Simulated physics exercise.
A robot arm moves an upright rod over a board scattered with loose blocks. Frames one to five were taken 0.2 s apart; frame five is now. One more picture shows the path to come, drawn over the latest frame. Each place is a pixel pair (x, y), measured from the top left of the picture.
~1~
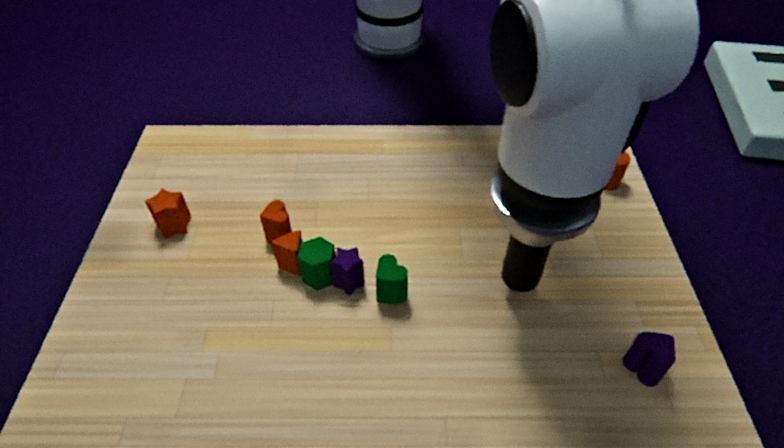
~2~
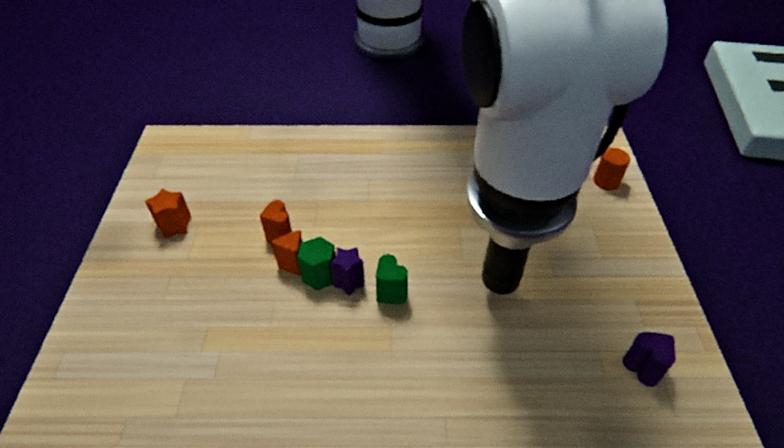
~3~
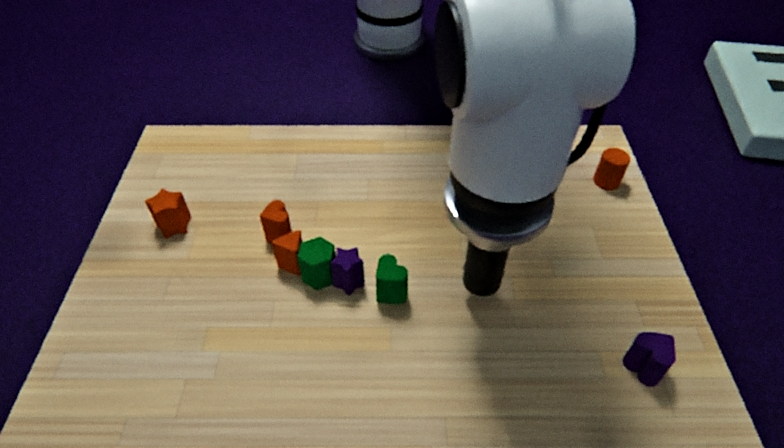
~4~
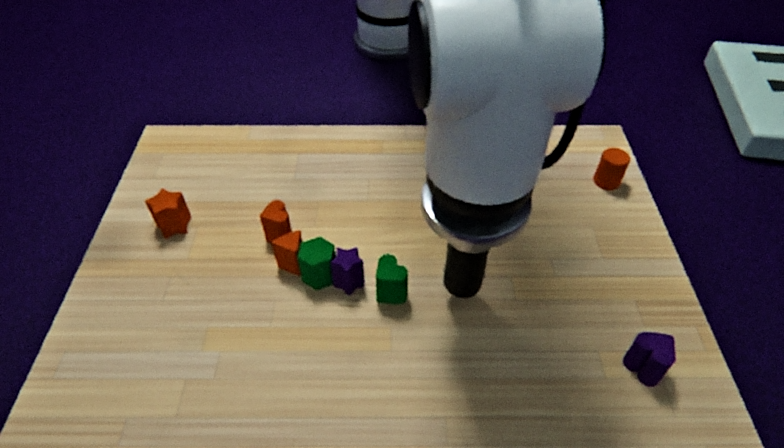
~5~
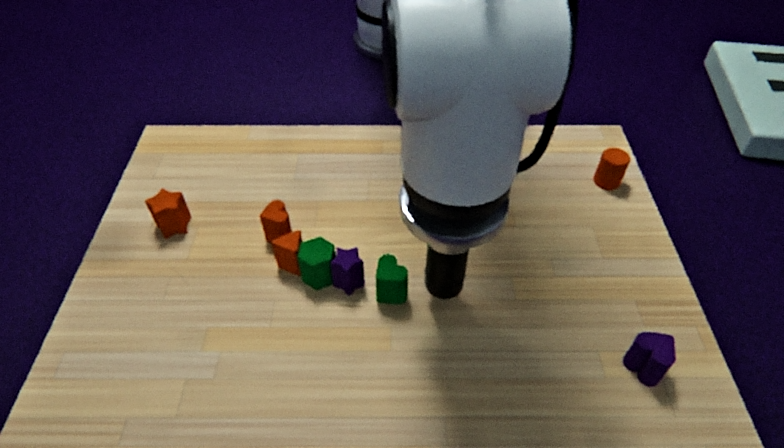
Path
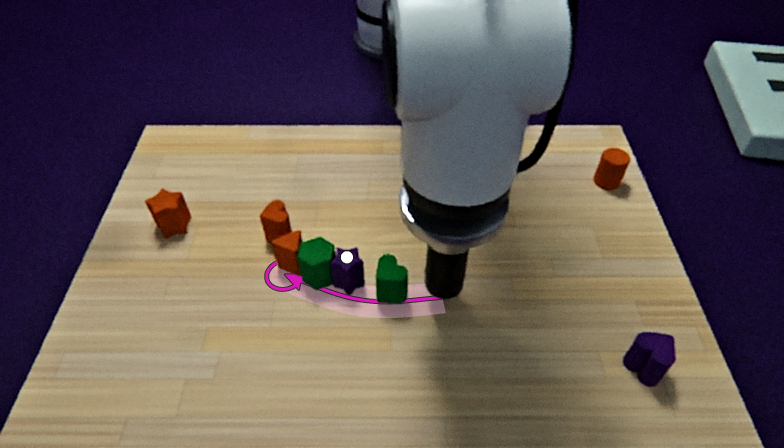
A white robot arm slid its dark upright rod steadily leftward across a wooden board, drawing close to a green heart-shaped block beside a row of small orange, green and purple blocks that stayed still.
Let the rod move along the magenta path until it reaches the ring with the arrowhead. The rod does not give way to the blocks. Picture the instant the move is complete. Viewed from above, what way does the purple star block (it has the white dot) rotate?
From the top, the block rotates counterclockwise.
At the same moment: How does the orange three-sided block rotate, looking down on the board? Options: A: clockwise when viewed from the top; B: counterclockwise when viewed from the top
B (counterclockwise when viewed from the top)
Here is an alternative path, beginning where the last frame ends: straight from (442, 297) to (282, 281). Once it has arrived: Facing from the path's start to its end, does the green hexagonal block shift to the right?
Yes.
The drawn path runs from (442, 297) by way of (359, 299) to (285, 274); the dot is on the purple star block.
On the path given first. One third of the way, rod at (386, 289); orange three-sided block at (281, 239); green hexagonal block at (308, 246), turned 15° anticlockwise; purple star block at (339, 245), turned 20° anticlockwise; green heart-shaped block at (362, 259), turned 70° clockwise.
Two thirds of the way, rod at (331, 280); orange three-sided block at (276, 240), turned 20° clockwise; green hexagonal block at (304, 244), turned 35° anticlockwise; purple star block at (333, 230), turned 55° anticlockwise; green heart-shaped block at (347, 247).
At the end, rod at (282, 261); orange three-sided block at (252, 226), turned 20° anticlockwise; green hexagonal block at (280, 222), turned 30° clockwise; purple star block at (333, 230), turned 55° anticlockwise; green heart-shaped block at (347, 247), turned 160° clockwise.
